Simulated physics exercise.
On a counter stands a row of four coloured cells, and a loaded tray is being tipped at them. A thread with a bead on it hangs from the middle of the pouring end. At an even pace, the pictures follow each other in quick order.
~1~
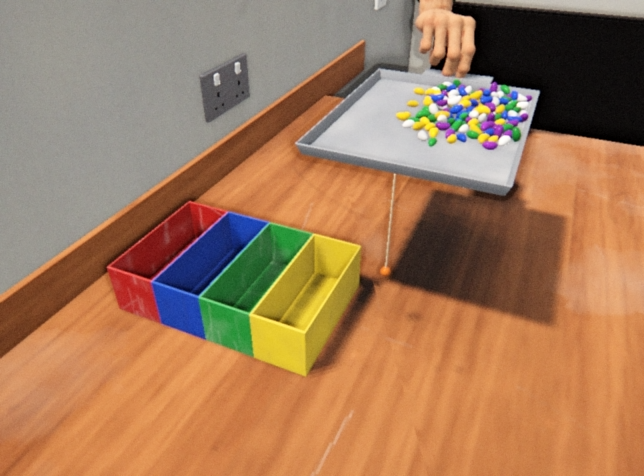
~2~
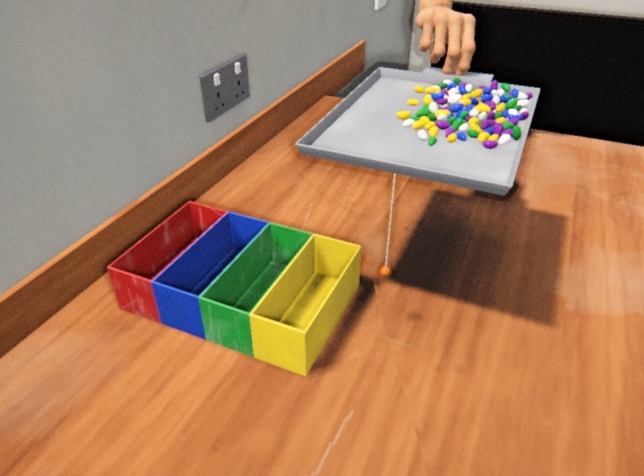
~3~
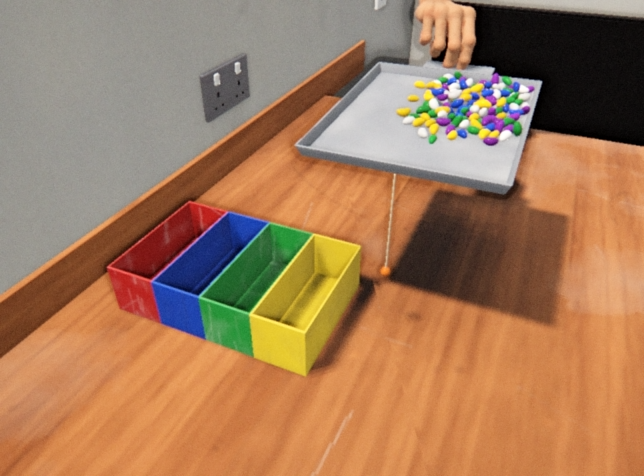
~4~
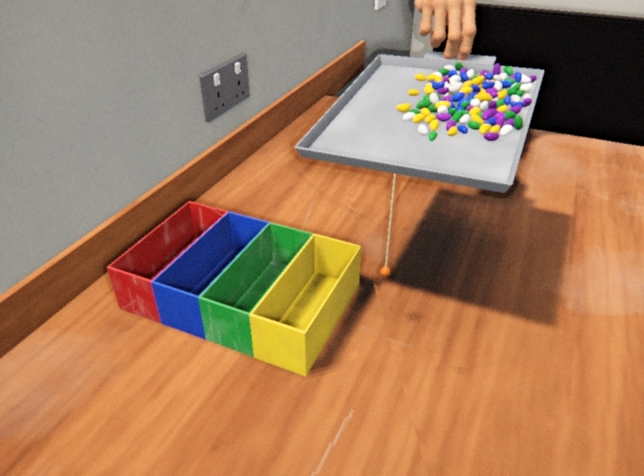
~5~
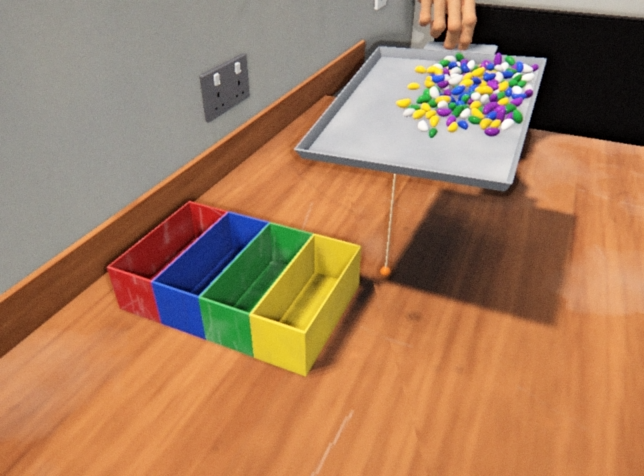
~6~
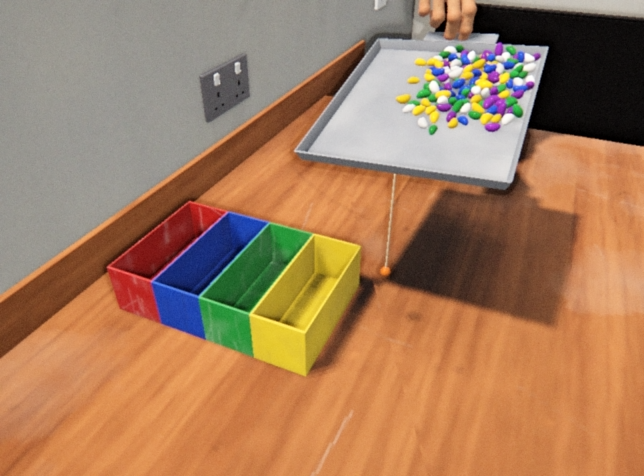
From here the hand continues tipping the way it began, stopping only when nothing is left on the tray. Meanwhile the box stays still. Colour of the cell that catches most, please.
The colour is yellow.
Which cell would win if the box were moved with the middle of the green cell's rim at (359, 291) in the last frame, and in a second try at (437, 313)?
The first placement favours that blue cell, while the second favours red.
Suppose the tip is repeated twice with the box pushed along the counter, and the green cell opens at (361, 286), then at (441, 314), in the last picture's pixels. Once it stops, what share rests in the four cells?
In turn about 100 and about 60 percent.
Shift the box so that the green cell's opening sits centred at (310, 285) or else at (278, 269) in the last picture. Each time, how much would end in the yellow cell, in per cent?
20% for the first placement, 40% for the second.
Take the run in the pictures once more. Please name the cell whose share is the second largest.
The answer is the cell in green.
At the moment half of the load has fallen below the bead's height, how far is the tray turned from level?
Around 75° of tilt.
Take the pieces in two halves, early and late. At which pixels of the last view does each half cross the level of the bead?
The leading part at (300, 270), the rest of it at (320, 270).
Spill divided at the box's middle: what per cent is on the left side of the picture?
0 per cent or thereabouts.
Soon after the last picture, tray tipped steeply; about two thirds on the tray; a small part in the yellow cell; a small part in the green cell; a small part falling or outside the box.
A little later, tray tipped right over; a small part on the tray; about a third in the yellow cell; about a quarter in the green cell; about a third falling or outside the box.
Later still, tray tipped past a quarter turn; about half in the yellow cell; about a quarter in the green cell; about a third falling or outside the box.
At rest, tray tipped past a quarter turn; about half in the yellow cell; about a quarter in the green cell; none in the blue cell; none in the red cell; about a third outside the box.
